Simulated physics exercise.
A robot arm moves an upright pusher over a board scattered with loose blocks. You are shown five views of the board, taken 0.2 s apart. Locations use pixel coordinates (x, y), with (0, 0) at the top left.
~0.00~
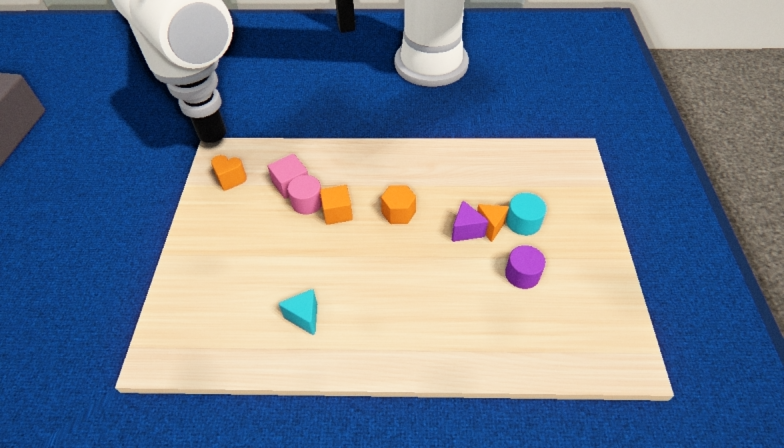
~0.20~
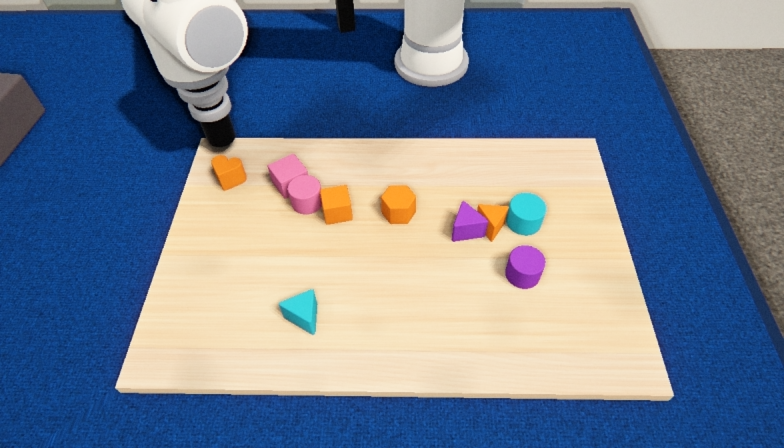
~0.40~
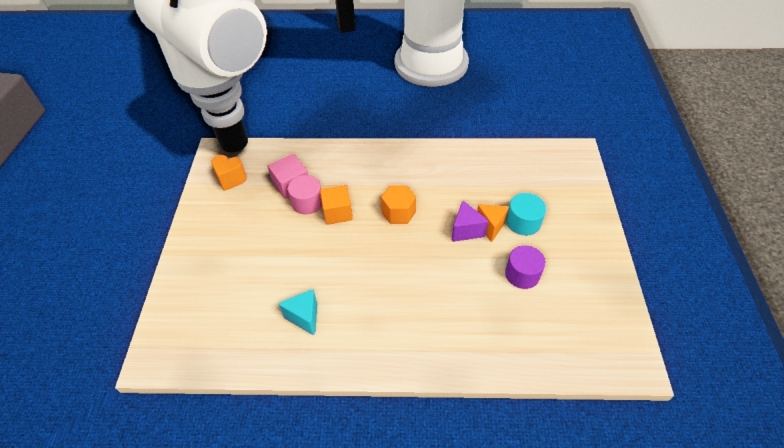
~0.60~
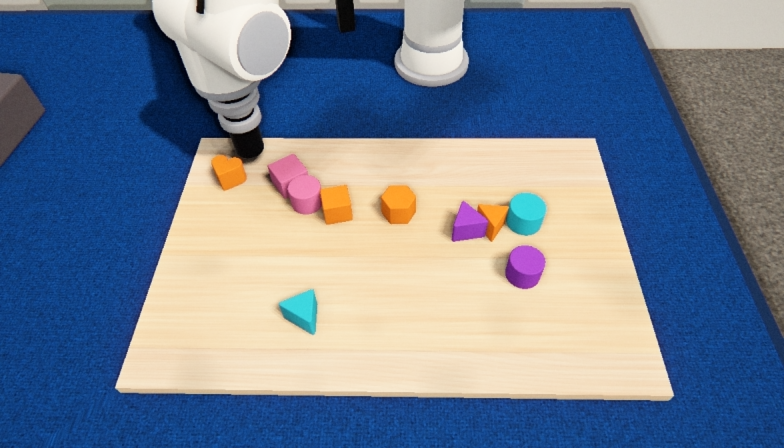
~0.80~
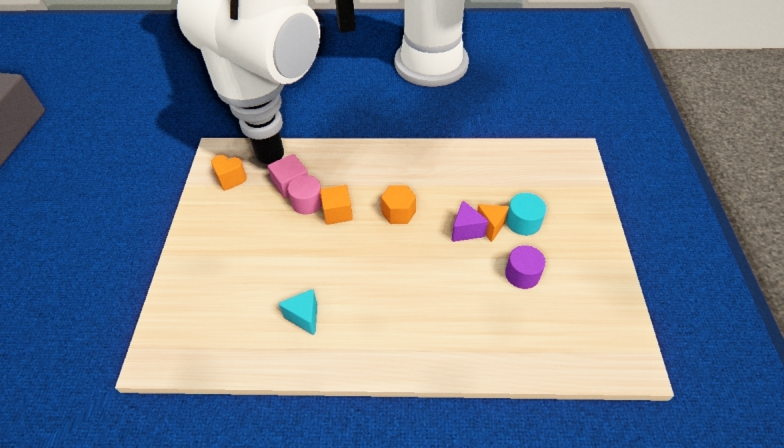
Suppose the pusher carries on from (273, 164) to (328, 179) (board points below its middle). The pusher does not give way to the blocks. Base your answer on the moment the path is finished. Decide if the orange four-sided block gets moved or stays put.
Put simply, it goes somewhere else.
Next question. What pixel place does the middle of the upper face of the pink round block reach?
For the centre of its top, I'd go with (311, 210).
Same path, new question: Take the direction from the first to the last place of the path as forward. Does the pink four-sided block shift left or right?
Heads right.
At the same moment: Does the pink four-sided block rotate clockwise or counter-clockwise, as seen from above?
From above, the pink four-sided block will be seen to turn clockwise.
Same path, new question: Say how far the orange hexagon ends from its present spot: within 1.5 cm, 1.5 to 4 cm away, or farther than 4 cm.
The orange hexagon moves under 1.5 cm.
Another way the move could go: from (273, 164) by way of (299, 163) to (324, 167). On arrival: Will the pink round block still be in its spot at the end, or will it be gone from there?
Its place changes.
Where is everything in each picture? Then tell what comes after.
The first picture shows pusher tip at (213, 134); block tops, orange heart at (225, 163); pink four-sided block at (287, 167); pink round block at (304, 186); orange four-sided block at (335, 196); orange hexagon at (399, 196).
The second picture shows pusher at (222, 139); blocks unchanged.
The third picture shows pusher at (234, 144); blocks unchanged.
The fourth picture shows pusher at (250, 149); blocks unchanged.
The fifth picture shows pusher at (270, 155); orange heart at (225, 163); pink four-sided block at (287, 167); pink round block at (304, 186); orange four-sided block at (335, 196); orange hexagon at (399, 196).
What follows on the original path. Halfway along, pusher at (298, 162); pink four-sided block at (301, 177), turned 35° clockwise; pink round block at (311, 202); orange four-sided block at (346, 203), turned 25° anticlockwise.
At the end, pusher at (327, 169); orange heart in place; pink four-sided block at (310, 183), turned 50° clockwise; pink round block at (311, 210); orange four-sided block at (347, 204), turned 25° anticlockwise; orange hexagon in place.
